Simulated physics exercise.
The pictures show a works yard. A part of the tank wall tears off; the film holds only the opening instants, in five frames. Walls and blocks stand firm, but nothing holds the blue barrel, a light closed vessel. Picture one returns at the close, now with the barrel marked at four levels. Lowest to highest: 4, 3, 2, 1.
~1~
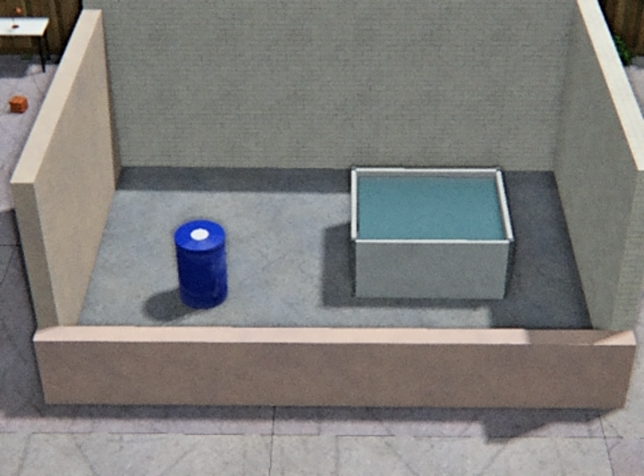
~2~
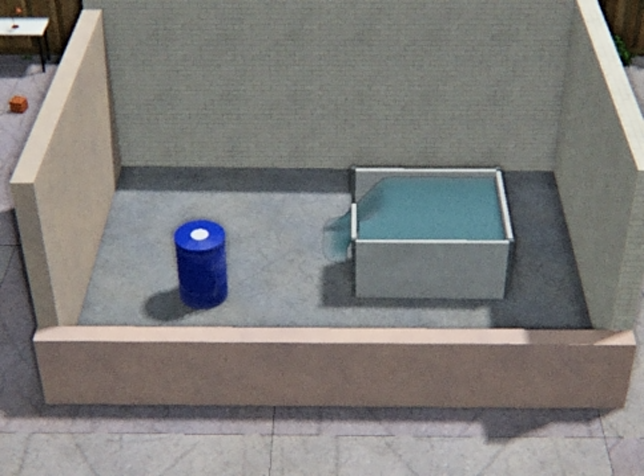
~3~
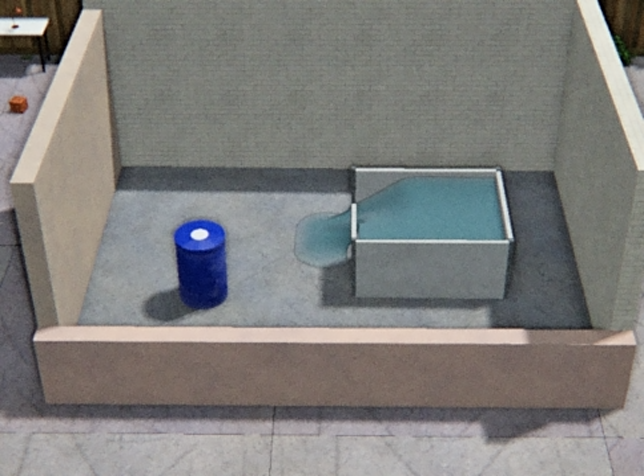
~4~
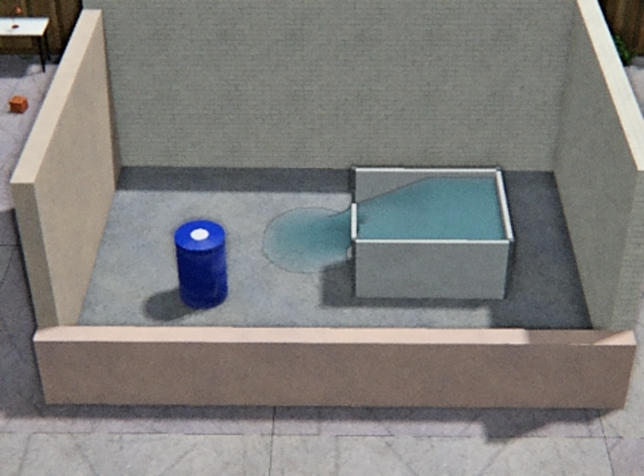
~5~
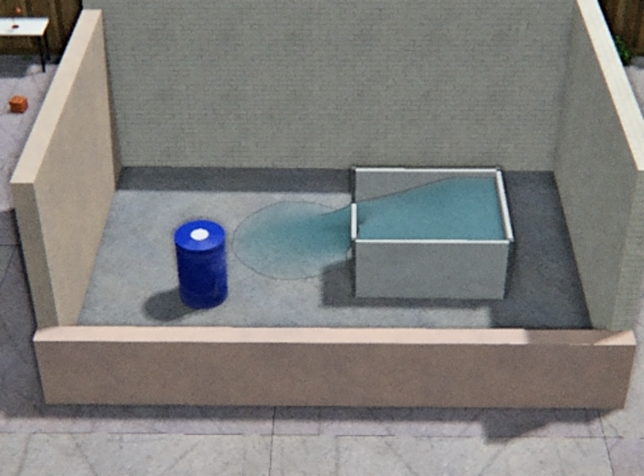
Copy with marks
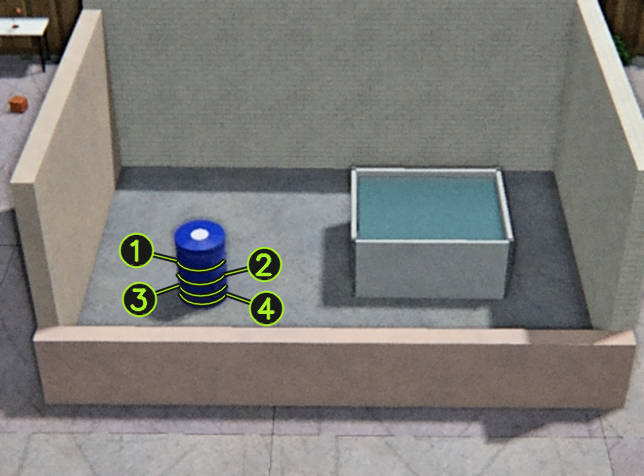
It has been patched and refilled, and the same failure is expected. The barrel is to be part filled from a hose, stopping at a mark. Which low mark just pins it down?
Choose 3.
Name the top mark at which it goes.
Here it is mark 4.
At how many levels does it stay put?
Three.
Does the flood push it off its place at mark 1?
No, not at all.
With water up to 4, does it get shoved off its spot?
Yes, it does.
On the marked copy, 1 at (198, 270); 2 at (199, 284); 3 at (200, 295); 4 at (201, 304); from the bottom up 4, 3, 2, 1.
With 1, it does not move.
With 2, it does not move.
With 3, it does not move.
With 4, it is pushed about 4 times its own width away.
